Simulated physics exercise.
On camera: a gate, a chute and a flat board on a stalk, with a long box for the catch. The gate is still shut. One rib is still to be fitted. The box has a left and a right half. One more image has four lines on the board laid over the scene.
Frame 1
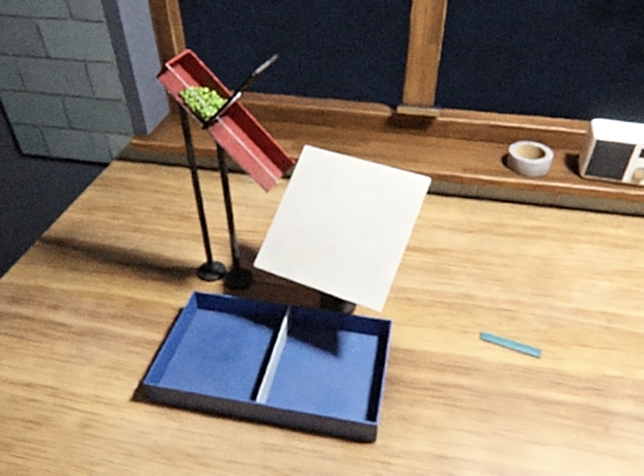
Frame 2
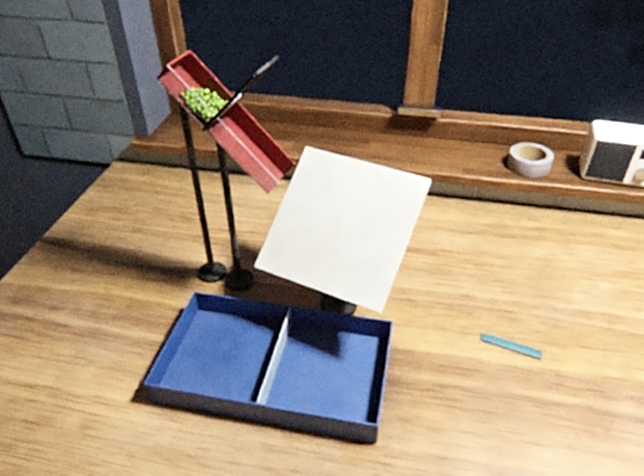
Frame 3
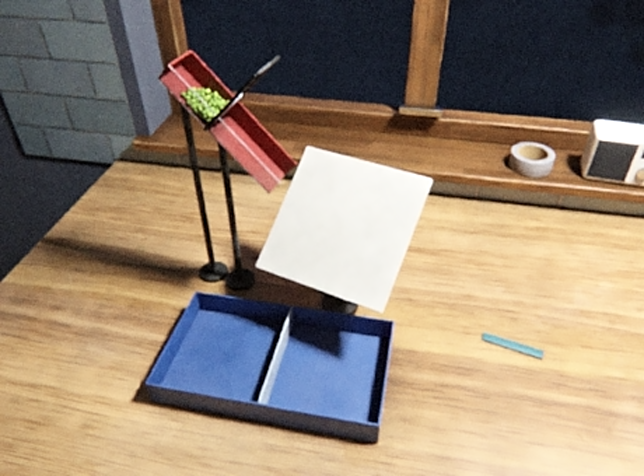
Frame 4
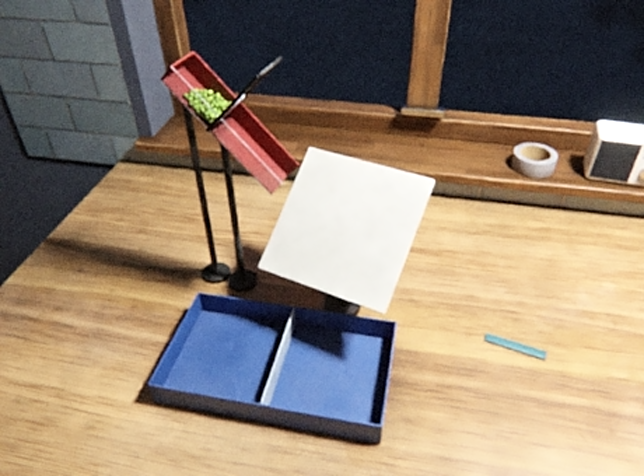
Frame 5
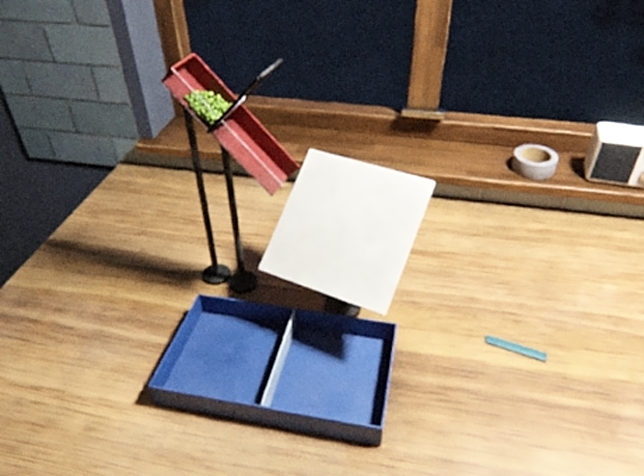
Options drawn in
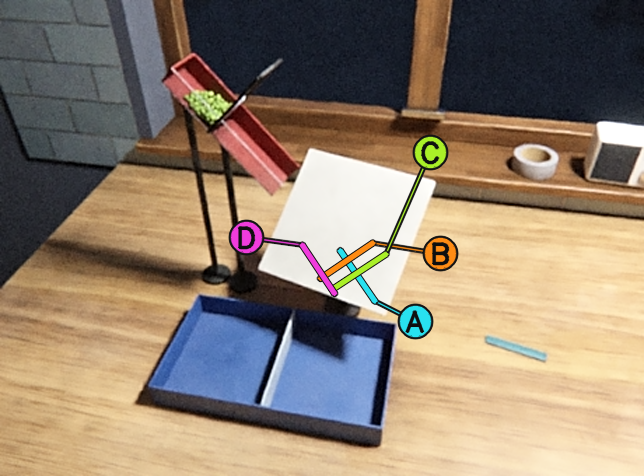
We see green dried peas resting behind a closed gate in a sloping red chute, with a tilted white board and a divided blue box on a wooden table; nothing moves apart from a slight drift of the view.
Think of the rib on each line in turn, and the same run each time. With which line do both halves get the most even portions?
Use line B.
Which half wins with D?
More lands on the right.
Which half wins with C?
More lands on the right.
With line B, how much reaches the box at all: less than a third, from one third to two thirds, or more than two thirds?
Line B gives more than two thirds.
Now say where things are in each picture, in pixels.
Load behind the gate at (207, 106), dried peas; lip of the chute at (275, 183), sloping fairly steeply, in the first frame.
Middle of the board at (341, 224), tilted fairly steeply; middle of its low edge at (314, 289); of its high edge at (366, 162), in the second frame.
Front corners of the box at (146, 383) and (379, 425); front end of its middle wall at (258, 403); gate still shut at (231, 104), in the third frame.
Middle of the load at (211, 108); lip at (280, 185), in the fourth frame.
Middle of the load at (212, 110); lip at (280, 186), in the fifth frame.
On the marked copy, line A from (340, 250) to (374, 301); line B from (372, 243) to (320, 278); line C from (385, 254) to (332, 289); line D from (302, 245) to (334, 293).
With A, of what is caught, about a quarter in the left half, most in the right.
With B, of what is caught, about half in the left half, about half in the right.
With C, of what is caught, a small part in the left half, most in the right.
With D, of what is caught, a small part in the left half, nearly all in the right.
